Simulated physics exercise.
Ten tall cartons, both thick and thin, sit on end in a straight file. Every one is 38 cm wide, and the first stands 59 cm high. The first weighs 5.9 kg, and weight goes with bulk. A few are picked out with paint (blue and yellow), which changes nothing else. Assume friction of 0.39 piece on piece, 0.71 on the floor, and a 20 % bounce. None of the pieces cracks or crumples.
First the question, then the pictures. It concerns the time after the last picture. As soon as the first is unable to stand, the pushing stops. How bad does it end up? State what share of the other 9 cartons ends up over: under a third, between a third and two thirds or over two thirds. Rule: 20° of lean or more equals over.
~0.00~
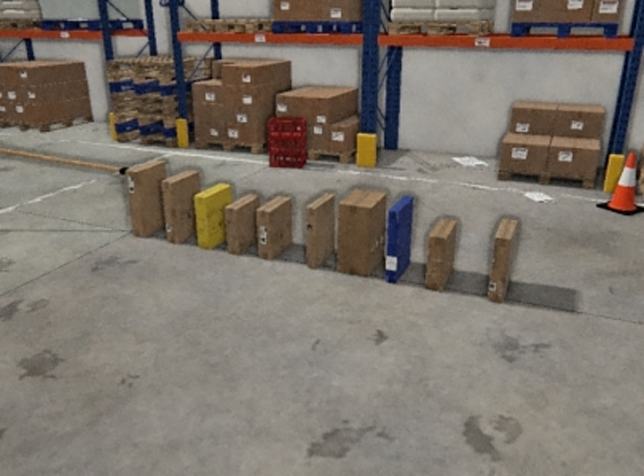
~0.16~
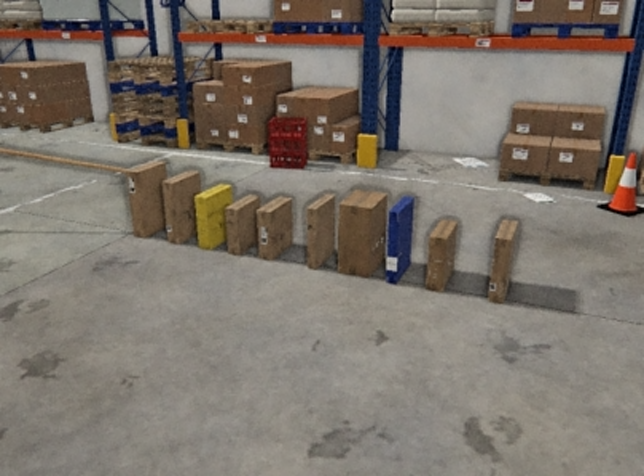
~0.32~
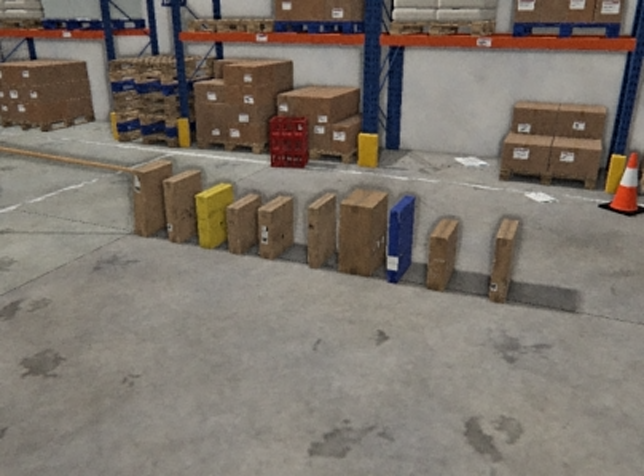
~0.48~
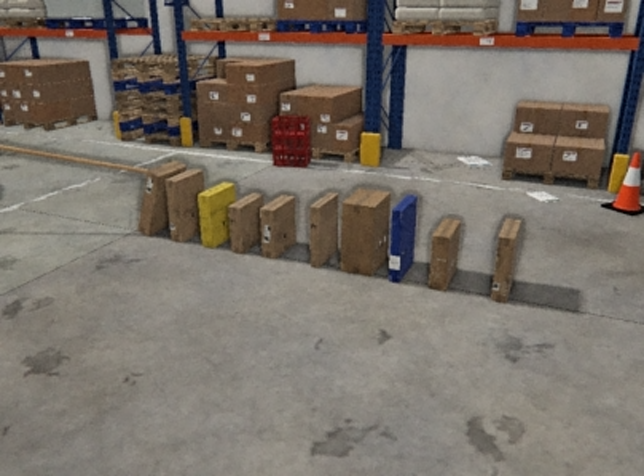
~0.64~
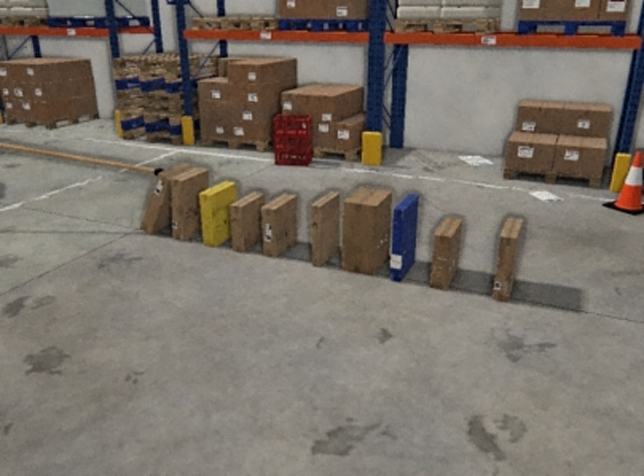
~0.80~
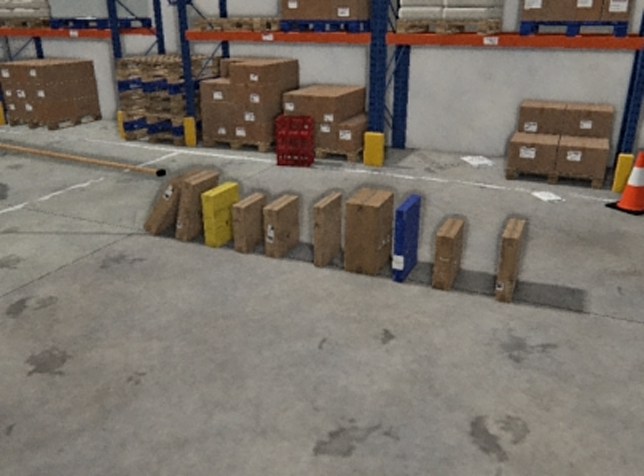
From a third to two thirds.
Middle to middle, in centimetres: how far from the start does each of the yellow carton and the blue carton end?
Distance from start in cm - yellow 30, blue 0.
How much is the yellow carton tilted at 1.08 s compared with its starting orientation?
25°.
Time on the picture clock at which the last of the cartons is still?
Roughly 2.0 s.
Around 1.08 s, 2 of the 9 other cartons over; yellow carton tipped 24°.
Around 1.36 s, 4 of the 9 other cartons over; yellow carton tipped 58°.
Finally (2.1 s), 4 of the 9 other cartons over; yellow carton tipped 66°; blue carton unmoved. That is 44 per cent. Five left standing. Seen by the last camera, middles, yellow carton near (248, 228), blue carton near (407, 238).
